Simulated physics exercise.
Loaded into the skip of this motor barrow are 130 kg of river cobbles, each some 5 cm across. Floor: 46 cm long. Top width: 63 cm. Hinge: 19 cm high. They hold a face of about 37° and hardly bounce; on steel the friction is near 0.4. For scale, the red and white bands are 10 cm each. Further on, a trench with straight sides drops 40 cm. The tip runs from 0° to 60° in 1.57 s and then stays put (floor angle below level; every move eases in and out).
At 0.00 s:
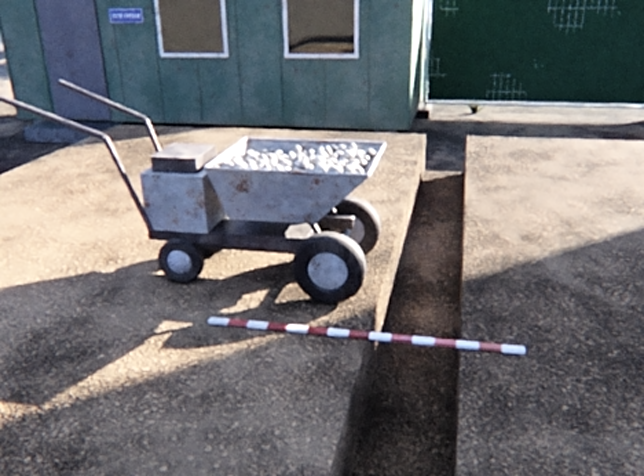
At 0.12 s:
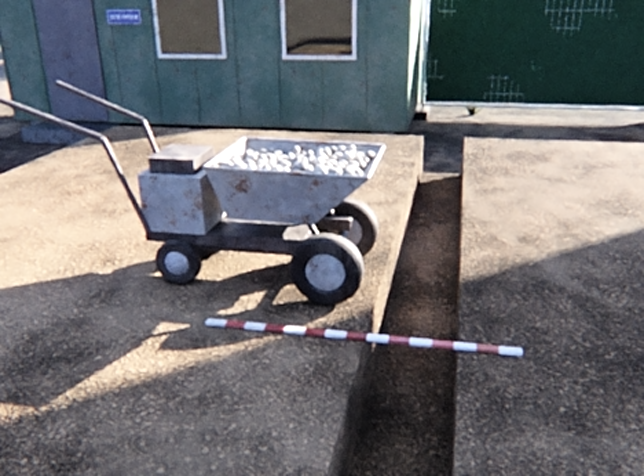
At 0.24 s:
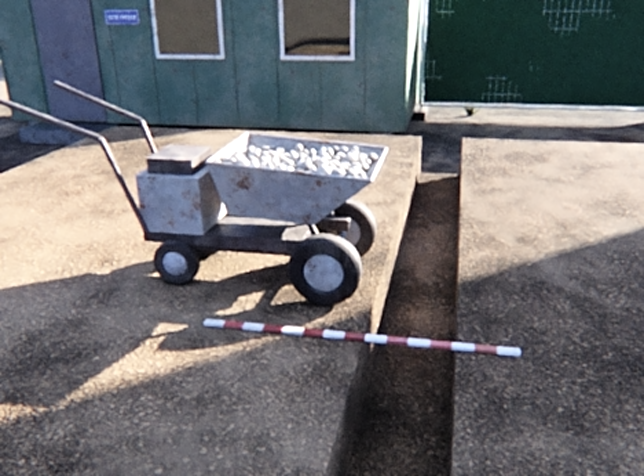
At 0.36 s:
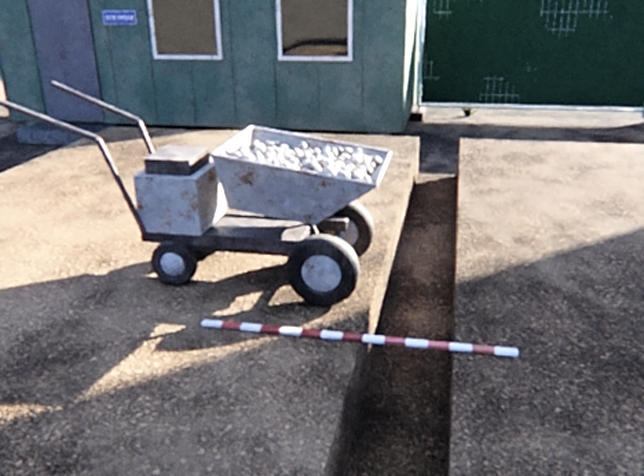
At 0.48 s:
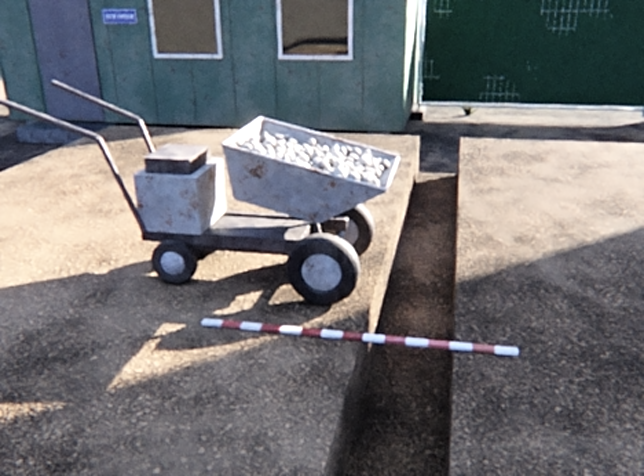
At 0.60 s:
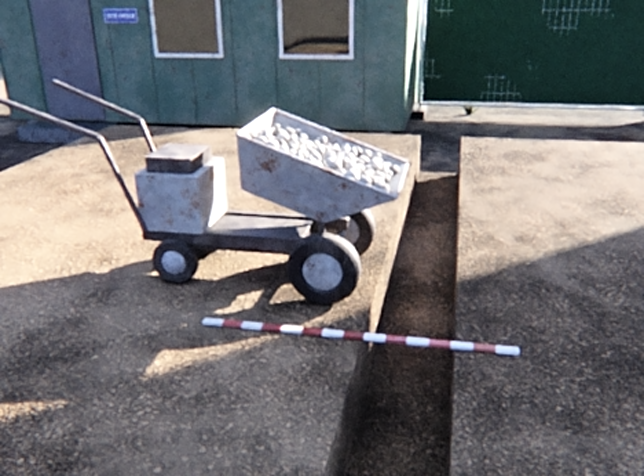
A metal skip full of pale stones tilts forward and down toward the right on a barrow.
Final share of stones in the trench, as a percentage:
50 per cent.
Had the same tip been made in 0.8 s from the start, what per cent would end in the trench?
That works out at about 40 in a hundred.
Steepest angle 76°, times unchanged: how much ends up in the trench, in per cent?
It would come to about 45 percent.
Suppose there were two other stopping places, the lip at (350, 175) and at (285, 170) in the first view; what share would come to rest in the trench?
70 %, then 100 %.
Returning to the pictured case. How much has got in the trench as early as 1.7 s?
Roughly 10% by that time.
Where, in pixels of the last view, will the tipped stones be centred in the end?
Middle at around (453, 286), I'd say.
After 1.2 s the floor is at 51°; 100 % in the skip; the foremost stones are at (429, 223).
After 1.7 s the floor is at 60°; 68 % in the skip, 10 % in the trench, 22 % past the trench; the foremost stones are at (512, 301).
After 2.0 s the floor is at 60°; 38 % in the skip, 16 % in the trench, 46 % past the trench; the foremost stones are at (596, 308).
After 4.0 s the floor is at 60°; 0 % in the skip, 50 % in the trench, 50 % past the trench; the foremost stones are at (635, 295).
